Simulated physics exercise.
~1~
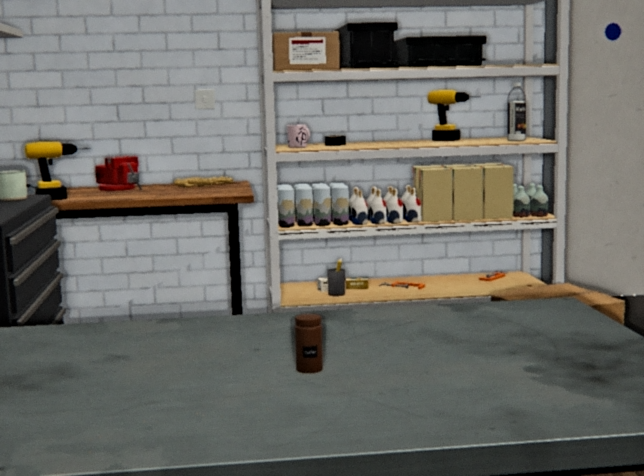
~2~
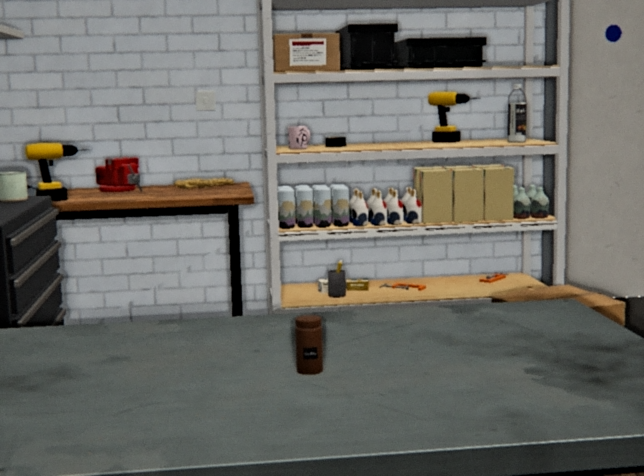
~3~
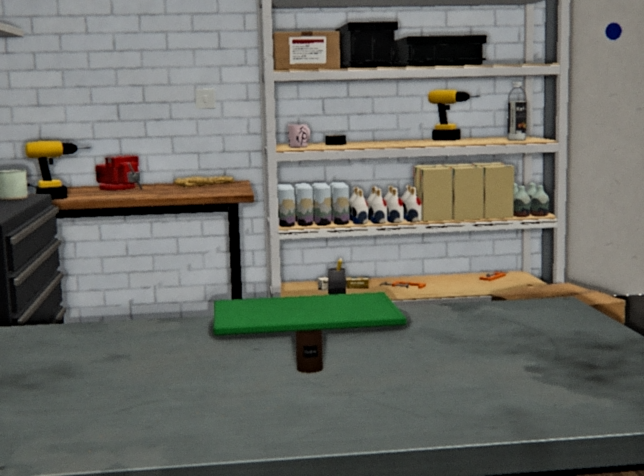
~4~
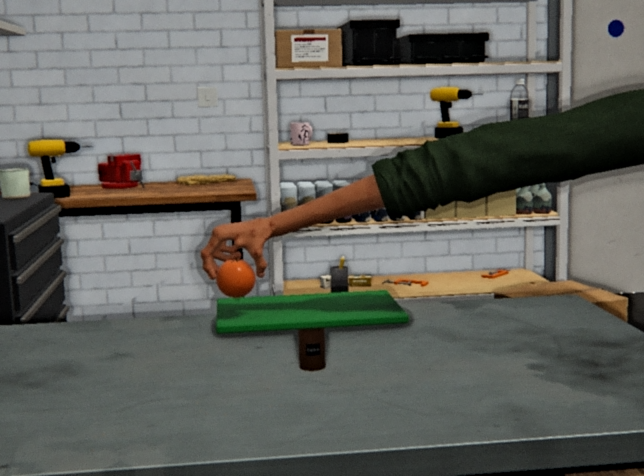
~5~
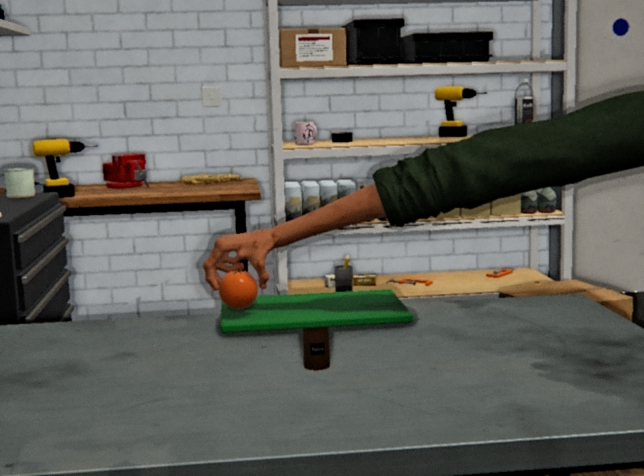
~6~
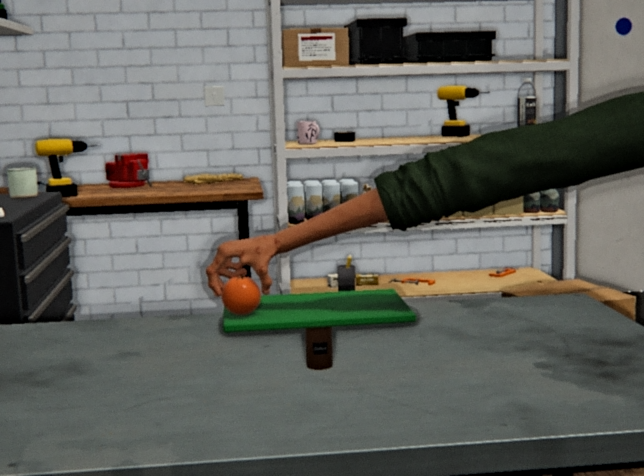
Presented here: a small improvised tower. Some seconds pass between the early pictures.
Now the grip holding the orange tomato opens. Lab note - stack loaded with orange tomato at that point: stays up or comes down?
Observed: Comes down.
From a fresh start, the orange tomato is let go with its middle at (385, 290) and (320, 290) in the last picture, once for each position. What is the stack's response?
First try: It gives way; second try: It stays up.
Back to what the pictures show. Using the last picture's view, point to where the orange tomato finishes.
It finishes at about (183, 365).
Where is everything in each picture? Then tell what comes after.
In the first picture, the last thing is not in view yet; brown shaker (309, 343).
In the second picture, the last thing is not in view yet; brown shaker (309, 345).
In the third picture, the last thing is not in view yet; brown shaker (309, 343).
The fourth picture shows on its way; orange tomato (236, 279); brown shaker (312, 341).
The fifth picture shows on its way; orange tomato (239, 290); brown shaker (316, 340).
The sixth picture shows set down, still held; orange tomato (241, 296); brown shaker (319, 340).
Then, 0.30 s past the last view, orange tomato now fallen; green lid rocked 29° from its first pose.
Then, 0.40 s past the last view, green lid rocked 43° from its first pose.
Then, 0.60 s past the last view, green lid rocked 30° from its first pose; brown shaker displaced a little.
Then, 0.80 s past the last view, green lid rocked 26° from its first pose; brown shaker displaced a little.
Finally, fallen, orange tomato; moved from the start, green lid; brown shaker still in place. Final places as the last picture's camera would see them, orange tomato near (183, 365). The stack loses its balance.
